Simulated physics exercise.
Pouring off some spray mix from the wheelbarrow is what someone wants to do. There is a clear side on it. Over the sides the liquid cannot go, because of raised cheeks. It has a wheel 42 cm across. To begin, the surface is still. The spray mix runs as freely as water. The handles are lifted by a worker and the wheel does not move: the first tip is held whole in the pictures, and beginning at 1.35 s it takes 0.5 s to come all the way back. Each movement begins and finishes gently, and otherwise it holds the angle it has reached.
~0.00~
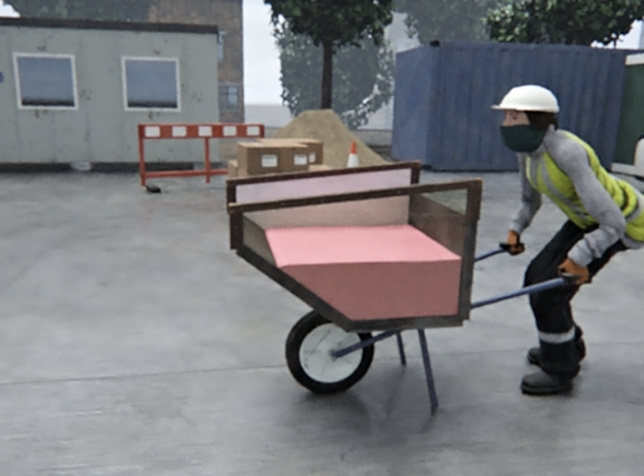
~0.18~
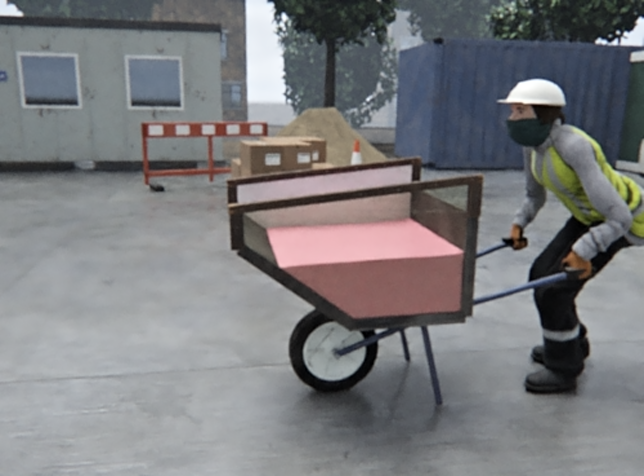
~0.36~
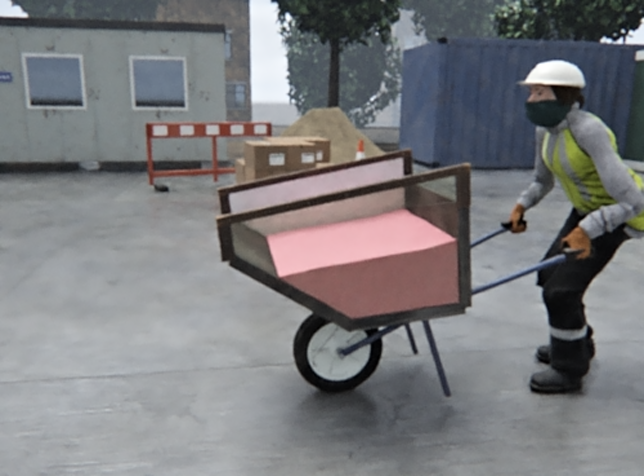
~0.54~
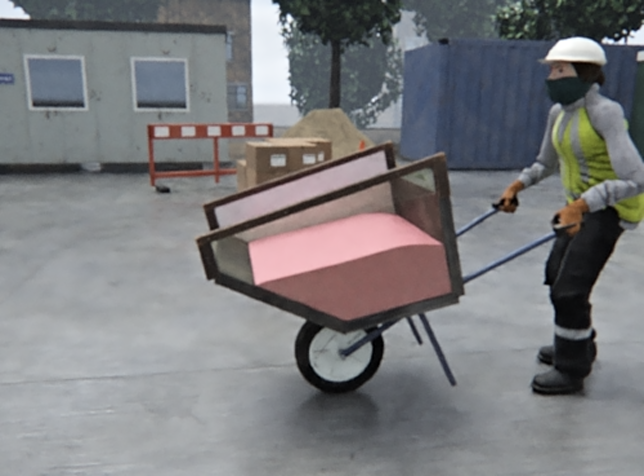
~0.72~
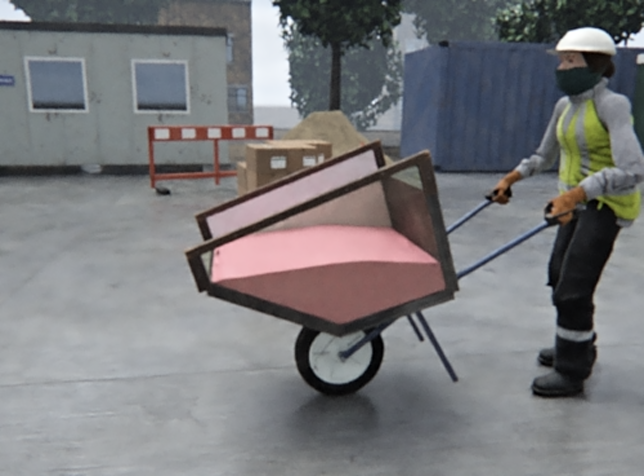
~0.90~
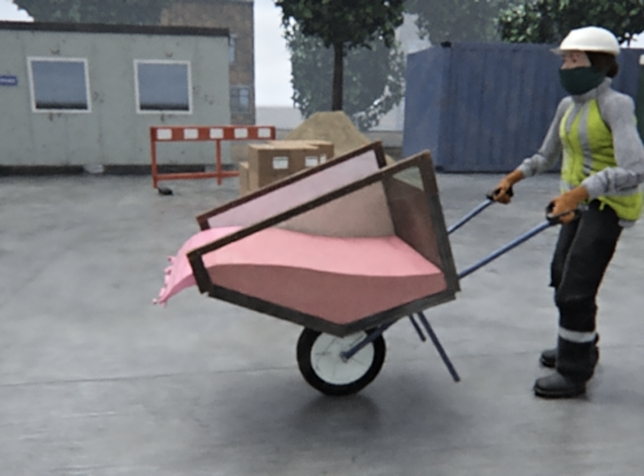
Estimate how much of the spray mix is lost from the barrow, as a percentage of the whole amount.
Roughly 37 % of it is lost.
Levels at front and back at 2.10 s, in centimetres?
Front level 12 cm, back level 32 cm.
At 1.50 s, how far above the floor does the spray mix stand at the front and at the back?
It reads roughly 18 cm up front and 6 cm at the back.
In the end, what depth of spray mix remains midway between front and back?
About 18 cm.
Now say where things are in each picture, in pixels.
In the first picture, the surface is at (362, 263) near the front wall; the surface is at (451, 260) near the back wall; the lip is at (243, 243); the front is on the left.
In the second picture, the surface is at (363, 261) near the front wall; the surface is at (452, 255) near the back wall.
In the third picture, the surface is at (356, 261) near the front wall; the surface is at (446, 243) near the back wall; the barrow is tilted 6° forwards.
In the fourth picture, the surface is at (342, 264) near the front wall; the surface is at (432, 245) near the back wall; the barrow is tilted 13° forwards.
In the fifth picture, the surface is at (333, 264) near the front wall; the surface is at (428, 263) near the back wall; the barrow is tilted 17° forwards.
In the sixth picture, the surface is at (336, 272) near the front wall; the surface is at (432, 273) near the back wall; the barrow is tilted 17° forwards; the lip is at (212, 284); spray mix is coming out, 5 per cent so far.
Then, 1.50 s in, the barrow is at 14° forwards, the surface stands 5 cm at the back and 19 cm at the front; 30 per cent is out, over the front.
Then, 2.10 s in, the surface stands 31 cm at the back and 12 cm at the front; 33 per cent is out, over the front.
Then, 2.65 s in, the surface stands 14 cm at the back and 15 cm at the front; 33 per cent is out, over the front.
Then, 4.74 s in, 37 per cent is out, over the front, 36 of 97 litres.
